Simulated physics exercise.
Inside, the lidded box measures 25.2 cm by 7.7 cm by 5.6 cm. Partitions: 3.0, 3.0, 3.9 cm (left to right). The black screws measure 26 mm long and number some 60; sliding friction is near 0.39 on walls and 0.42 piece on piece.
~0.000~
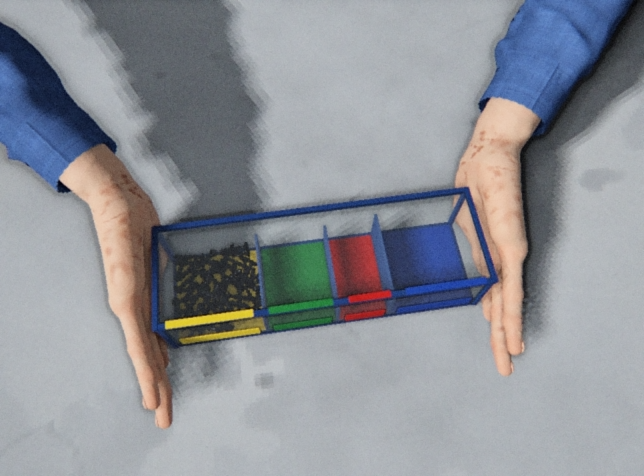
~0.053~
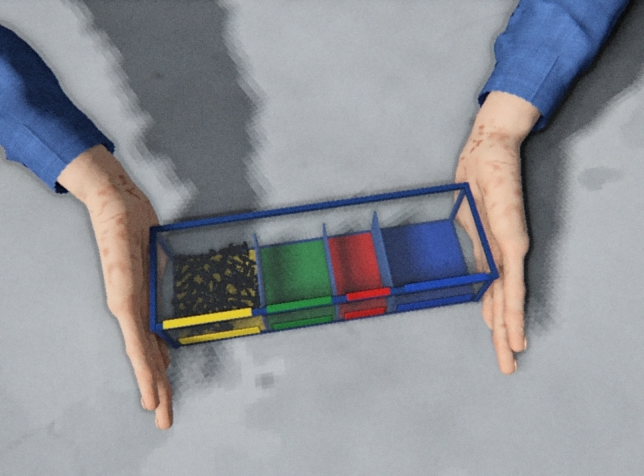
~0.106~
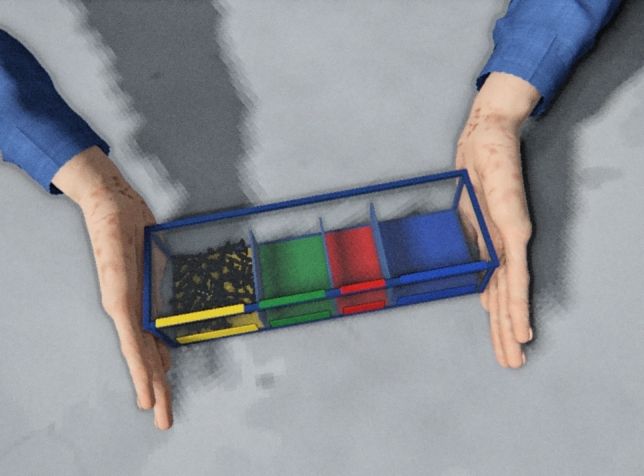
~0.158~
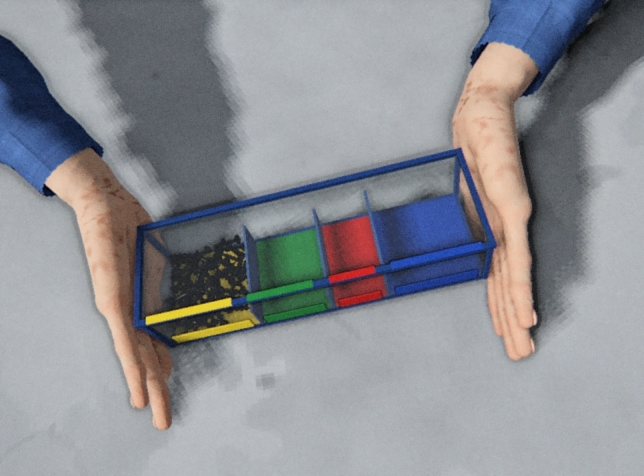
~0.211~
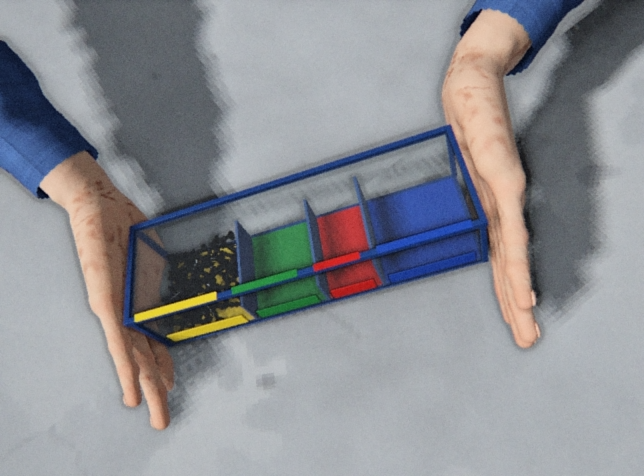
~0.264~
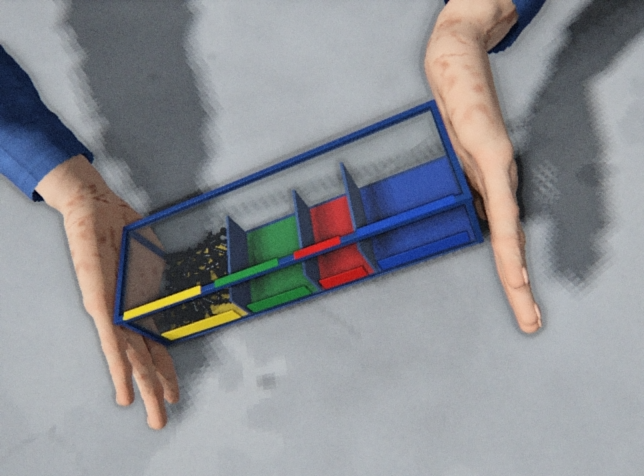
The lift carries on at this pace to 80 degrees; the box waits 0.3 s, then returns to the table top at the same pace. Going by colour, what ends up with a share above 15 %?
Red no, blue no, green no, yellow yes.
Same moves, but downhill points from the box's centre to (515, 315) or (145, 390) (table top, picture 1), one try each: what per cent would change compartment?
About 55 and 0 per cent.
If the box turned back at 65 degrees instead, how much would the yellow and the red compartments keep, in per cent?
Then: Yellow 100, red 0.
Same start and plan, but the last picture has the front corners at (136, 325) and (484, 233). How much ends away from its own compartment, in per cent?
Then about 0 per cent.
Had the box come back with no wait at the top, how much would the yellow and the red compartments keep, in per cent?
Then: Yellow 100, red 0.
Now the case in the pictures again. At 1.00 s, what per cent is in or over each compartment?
Red 0, blue 0, green 0, yellow 100.
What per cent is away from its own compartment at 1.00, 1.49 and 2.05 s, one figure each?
About 0, 0, 0.
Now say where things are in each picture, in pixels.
In the first picture, box tilt 0 degrees, front corners at (159, 325) and (492, 278); yellow 100 %.
In the second picture, box tilt 1 degrees, front corners at (157, 325) and (492, 274).
In the third picture, box tilt 6 degrees, front corners at (150, 324) and (493, 262), lowest corner left back.
In the fourth picture, box tilt 12 degrees, front corners at (141, 321) and (489, 243), lowest corner left back.
In the fifth picture, box tilt 18 degrees, front corners at (131, 319) and (480, 221), lowest corner left back.
In the sixth picture, box tilt 24 degrees, front corners at (121, 318) and (464, 196), lowest corner left back; yellow 100 %. The box's pace is about 120 degrees a second.
Then, at 1.00 s, tilt 80 degrees; yellow 100 %.
After 1.49 s, tilt 41 degrees; yellow 100 %.
After 2.05 s, tilt 0 degrees; yellow 100 %.
In the end, at 2.6 s, red 0 %, blue 0 %, green 0 %, yellow 100 %.
